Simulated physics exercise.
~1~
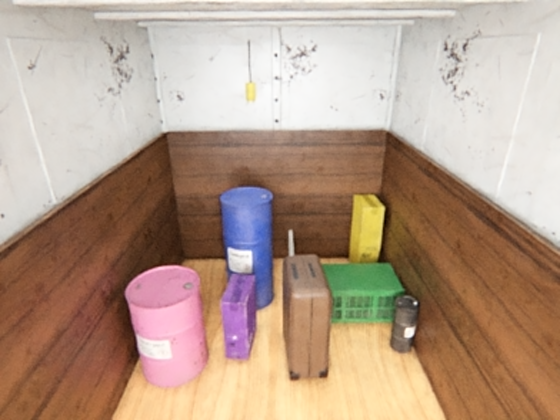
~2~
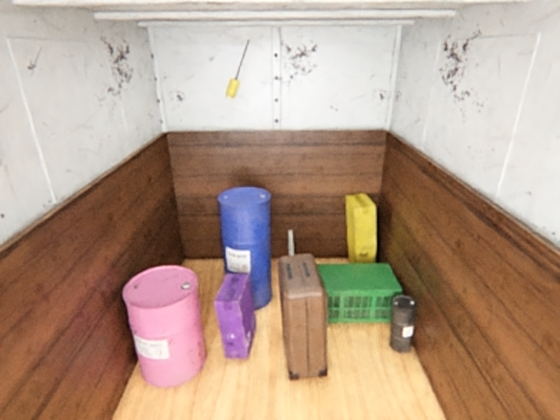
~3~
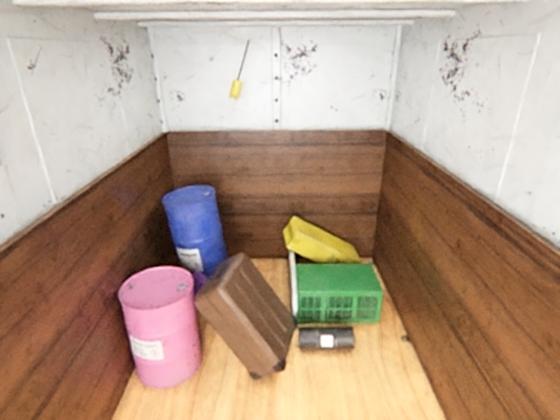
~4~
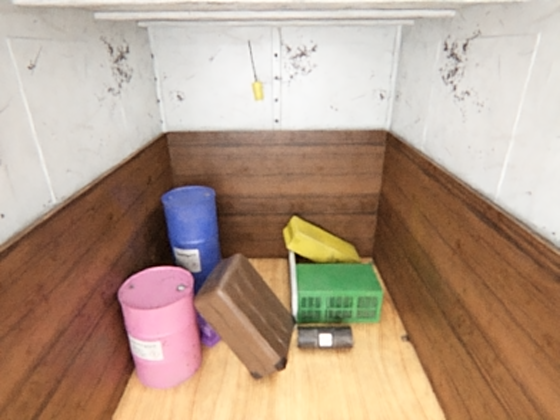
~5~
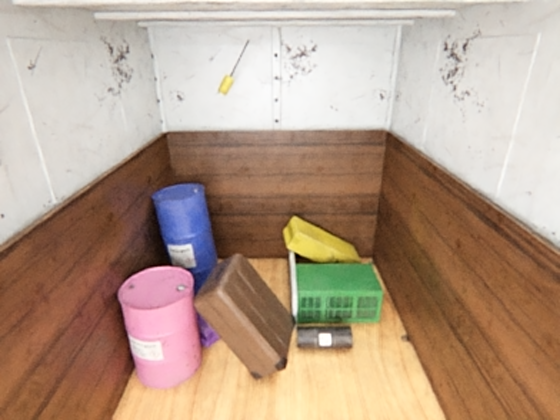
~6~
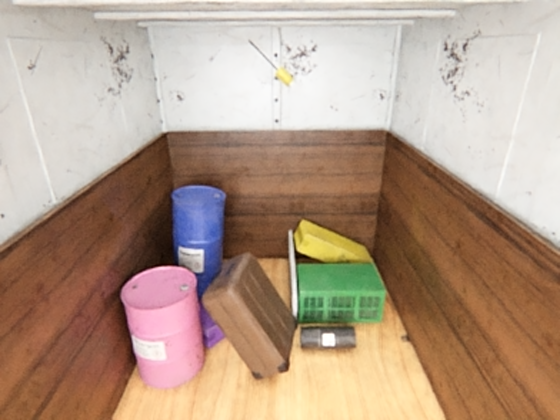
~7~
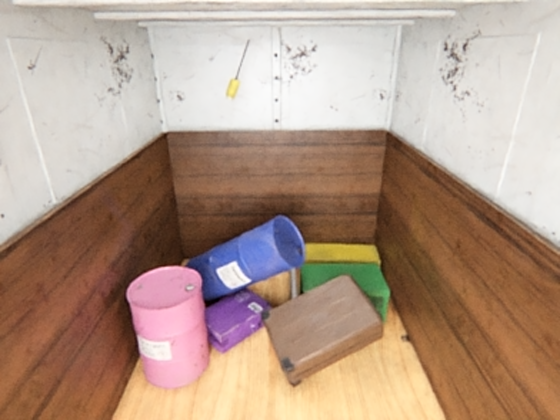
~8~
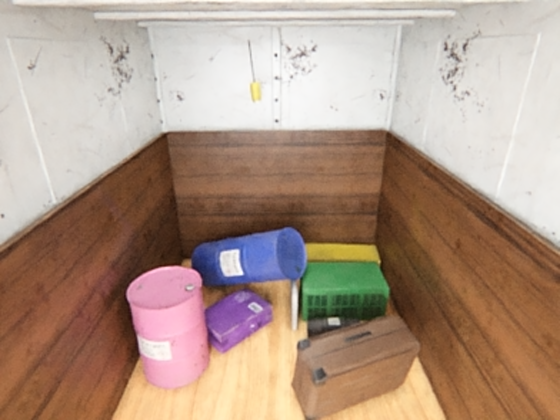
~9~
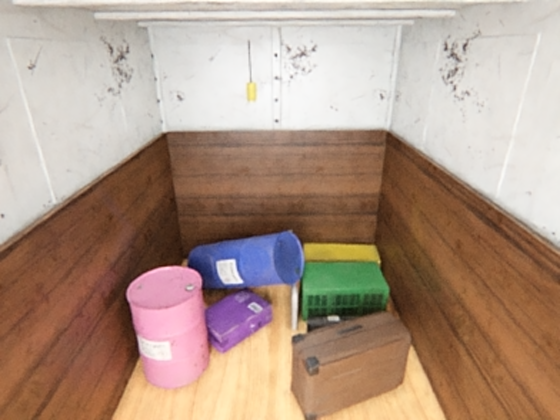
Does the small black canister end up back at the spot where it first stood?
No, the black canister does not end at its first spot. It tips over and comes to rest further left, partly hidden behind the brown case.
